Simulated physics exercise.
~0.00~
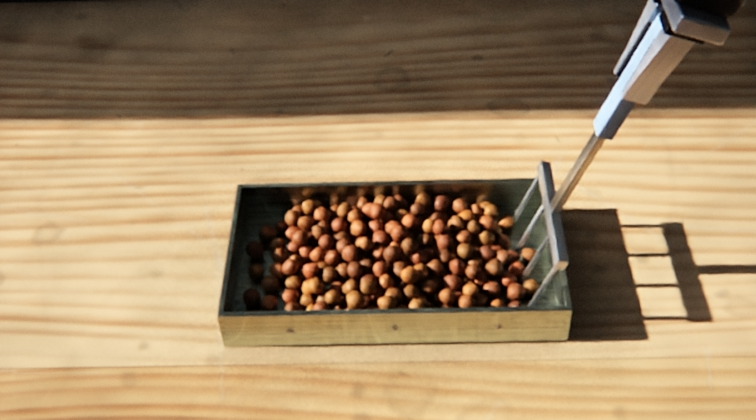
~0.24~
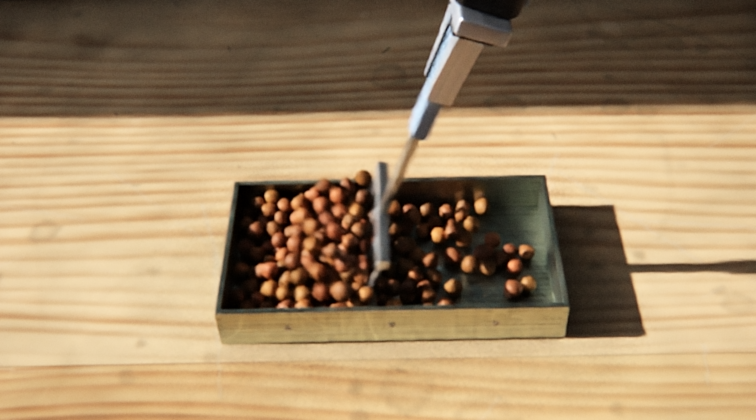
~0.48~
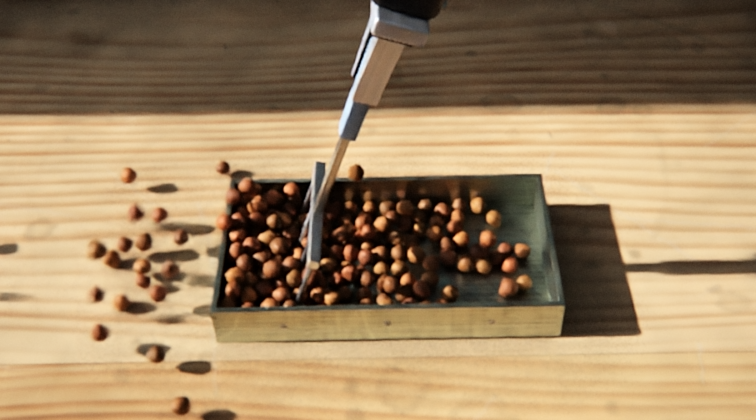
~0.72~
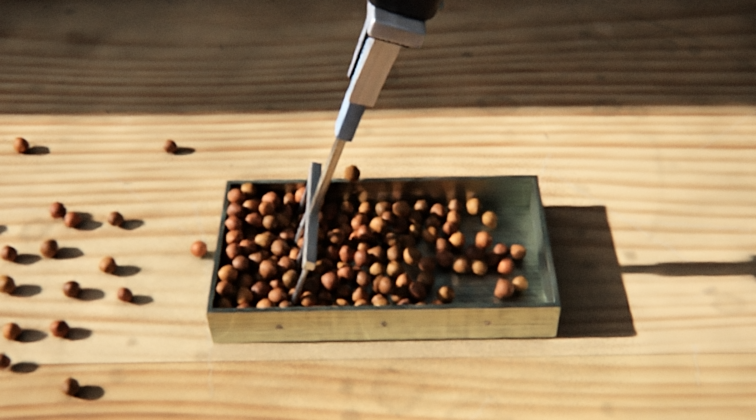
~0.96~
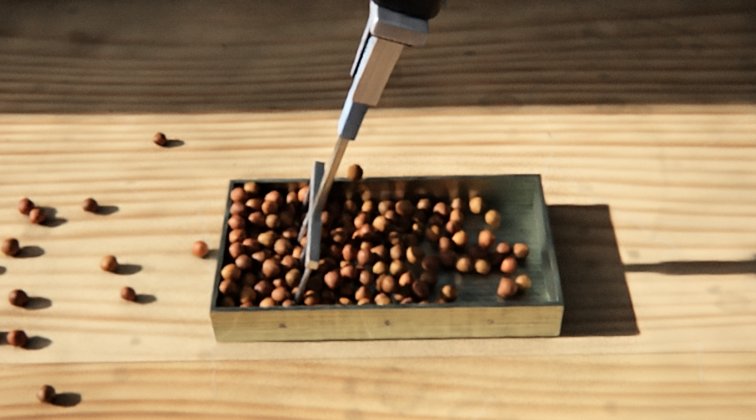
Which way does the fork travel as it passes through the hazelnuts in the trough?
The fork moves to the left, starting near the right end of the trough and stopping in its left part.
